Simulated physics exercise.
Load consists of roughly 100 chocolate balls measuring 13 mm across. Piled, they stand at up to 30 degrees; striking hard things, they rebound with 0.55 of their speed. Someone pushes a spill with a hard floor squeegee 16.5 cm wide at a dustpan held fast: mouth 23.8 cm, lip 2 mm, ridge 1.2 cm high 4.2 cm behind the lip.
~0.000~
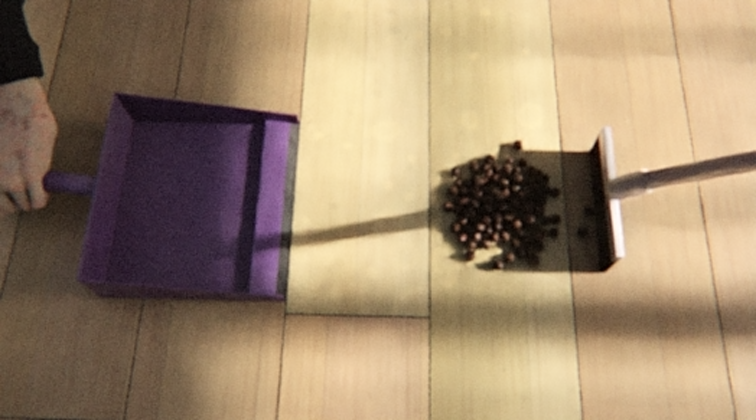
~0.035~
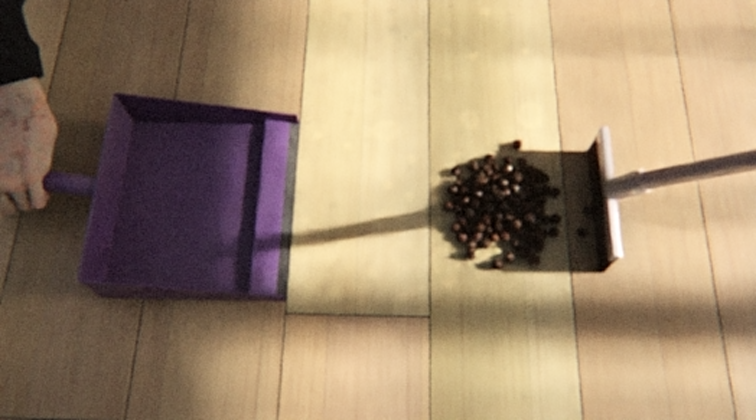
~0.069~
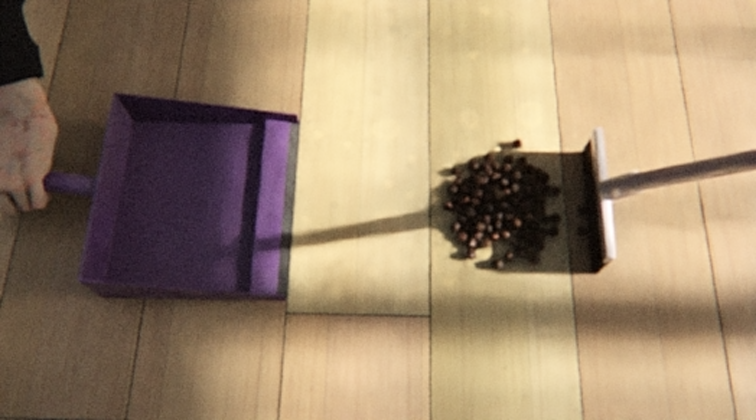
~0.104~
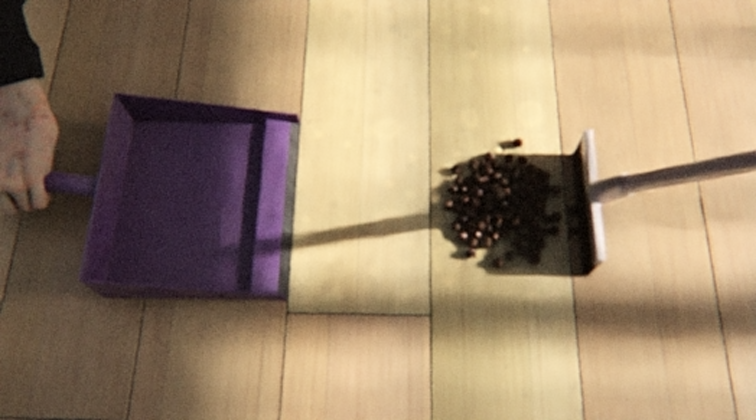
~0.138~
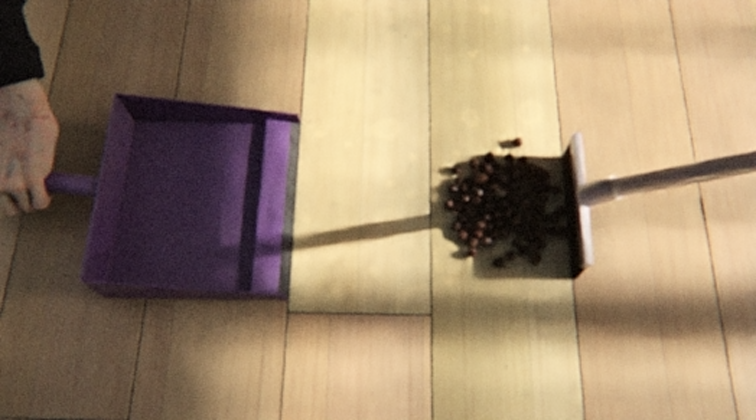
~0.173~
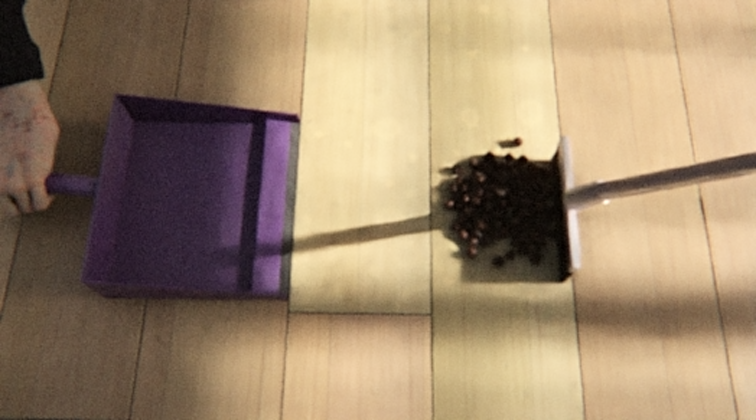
At the start, a hand at the left holds a purple dustpan still on a pale wooden floor, while a pile of small dark brown balls sits before a long-handled squeegee. The squeegee then slides a short way left, reaching the pile's right edge and nudging some balls closer together.
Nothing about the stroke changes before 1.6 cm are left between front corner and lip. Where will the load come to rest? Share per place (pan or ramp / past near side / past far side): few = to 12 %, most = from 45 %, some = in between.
Shares - pan: Some, near side: Some, far side: Few.
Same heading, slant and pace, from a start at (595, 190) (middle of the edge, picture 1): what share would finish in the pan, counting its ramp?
Around 25 %.
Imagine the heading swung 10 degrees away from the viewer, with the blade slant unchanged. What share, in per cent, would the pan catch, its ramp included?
Roughly 40 percent.
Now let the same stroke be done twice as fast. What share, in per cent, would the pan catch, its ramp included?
Roughly 25 in a hundred.
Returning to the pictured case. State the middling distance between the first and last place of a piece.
The figure is about 20 cm.
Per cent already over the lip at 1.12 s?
Roughly 20 in a hundred.
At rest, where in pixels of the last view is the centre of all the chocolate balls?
Resting centre estimate: Around (325, 204).
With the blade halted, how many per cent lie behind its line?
About 55 percent.
After 0.53 s, middle of the blade 18 cm from the lip; 0 % over the lip, far side 0 %, near side 5 %.
After 0.77 s, middle of the blade 8 cm from the lip; 0 % over the lip, far side 5 %, near side 10 %.
Then, at 1.12 s, middle of the blade 2 cm from the lip; 20 % over the lip, far side 5 %, near side 15 %.
At rest (2.0 s), pan 20 %, near side 15 %, far side 5 %, in front of the lip or behind the blade 60 %.
